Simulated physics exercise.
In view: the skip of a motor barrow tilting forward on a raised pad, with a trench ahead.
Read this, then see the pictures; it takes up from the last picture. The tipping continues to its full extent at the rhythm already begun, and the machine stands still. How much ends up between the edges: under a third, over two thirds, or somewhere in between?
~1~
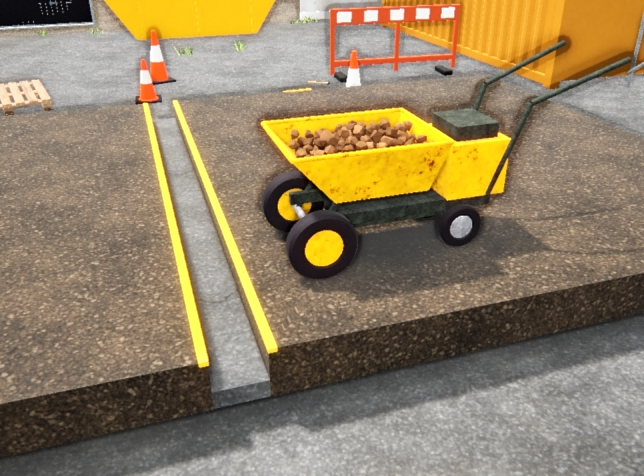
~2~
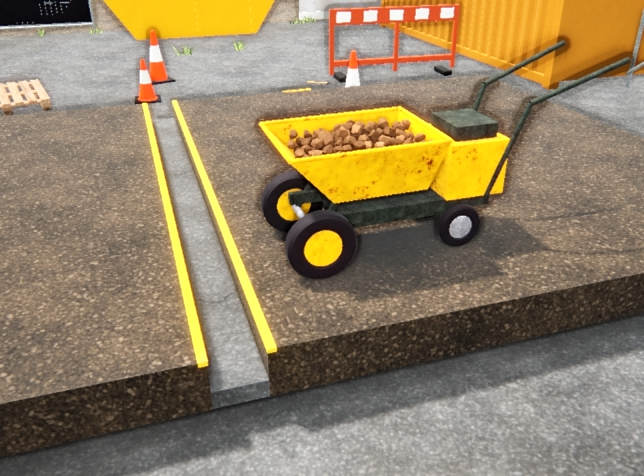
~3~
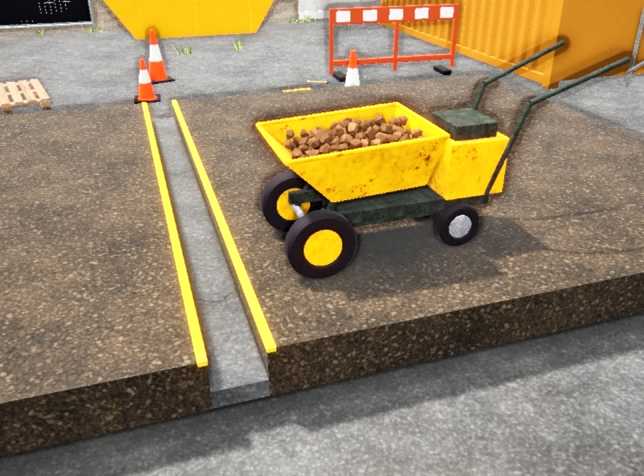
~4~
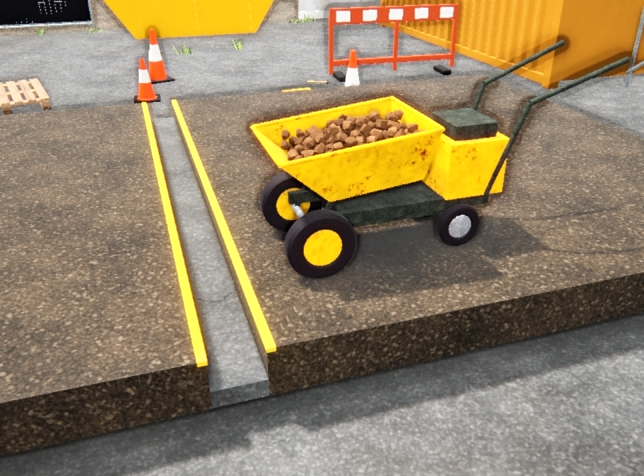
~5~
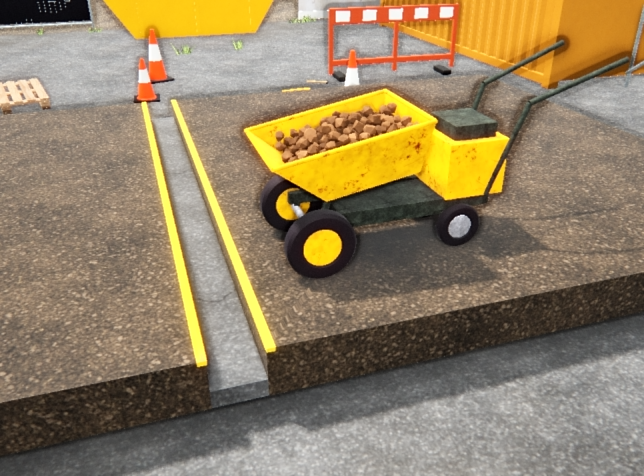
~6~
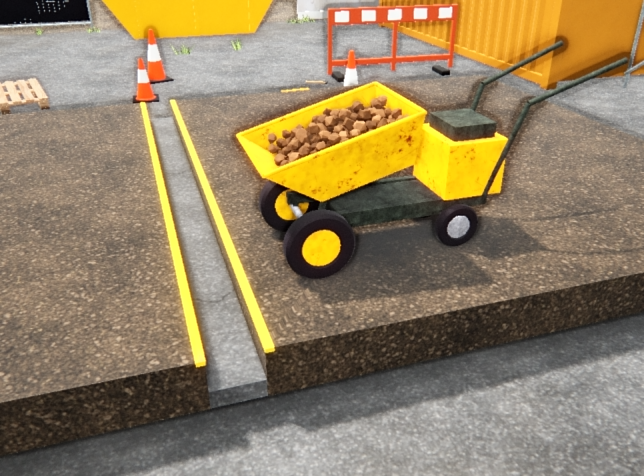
Somewhere in between.
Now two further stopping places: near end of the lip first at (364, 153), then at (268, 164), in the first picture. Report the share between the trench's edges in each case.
First try: 60 per cent; second try: 20 per cent.
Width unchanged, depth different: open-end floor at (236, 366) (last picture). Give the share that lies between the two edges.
Estimate: Approx. 40 in a hundred.
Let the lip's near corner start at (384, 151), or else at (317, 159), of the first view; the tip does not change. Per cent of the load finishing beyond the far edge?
Some 0 % then some 20 %.
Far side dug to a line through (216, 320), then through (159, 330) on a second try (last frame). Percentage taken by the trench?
Respectively, 20 % and 90 %.
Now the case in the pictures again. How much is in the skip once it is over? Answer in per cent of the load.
Close to 0 percent.
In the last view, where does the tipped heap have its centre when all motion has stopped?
Around (187, 265).
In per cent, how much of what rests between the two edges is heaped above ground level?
I'd say around 5 percent.
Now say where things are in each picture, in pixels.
The first picture shows lip of the skip at (293, 161), level; top of the load at (369, 140), clay clods; first edge of the trench at (259, 313); far edge at (195, 325), the trench under half as wide as the skip, and about half as deep as wide.
The second picture shows lip of the skip at (291, 162), level; top of the load at (367, 139).
The third picture shows lip of the skip at (287, 163), tipped barely; top of the load at (364, 136).
The fourth picture shows lip of the skip at (281, 166), tipped a little; top of the load at (371, 128).
The fifth picture shows lip of the skip at (273, 170), tipped a little; top of the load at (364, 123).
The sixth picture shows lip of the skip at (264, 176), tipped clearly; top of the load at (365, 117); first edge of the trench at (256, 312); far edge at (192, 324).
Soon, skip tipped steeply; all in the skip.
A while on, skip tipped steeply; most in the skip; a small part in or heaped over the trench; a small part beyond it; a small part falling.
Towards the end, skip tipped right over; a small part in the skip; about half in or heaped over the trench; about half beyond it.
Finally, skip tipped right over; about half in or heaped over the trench; about half beyond it.
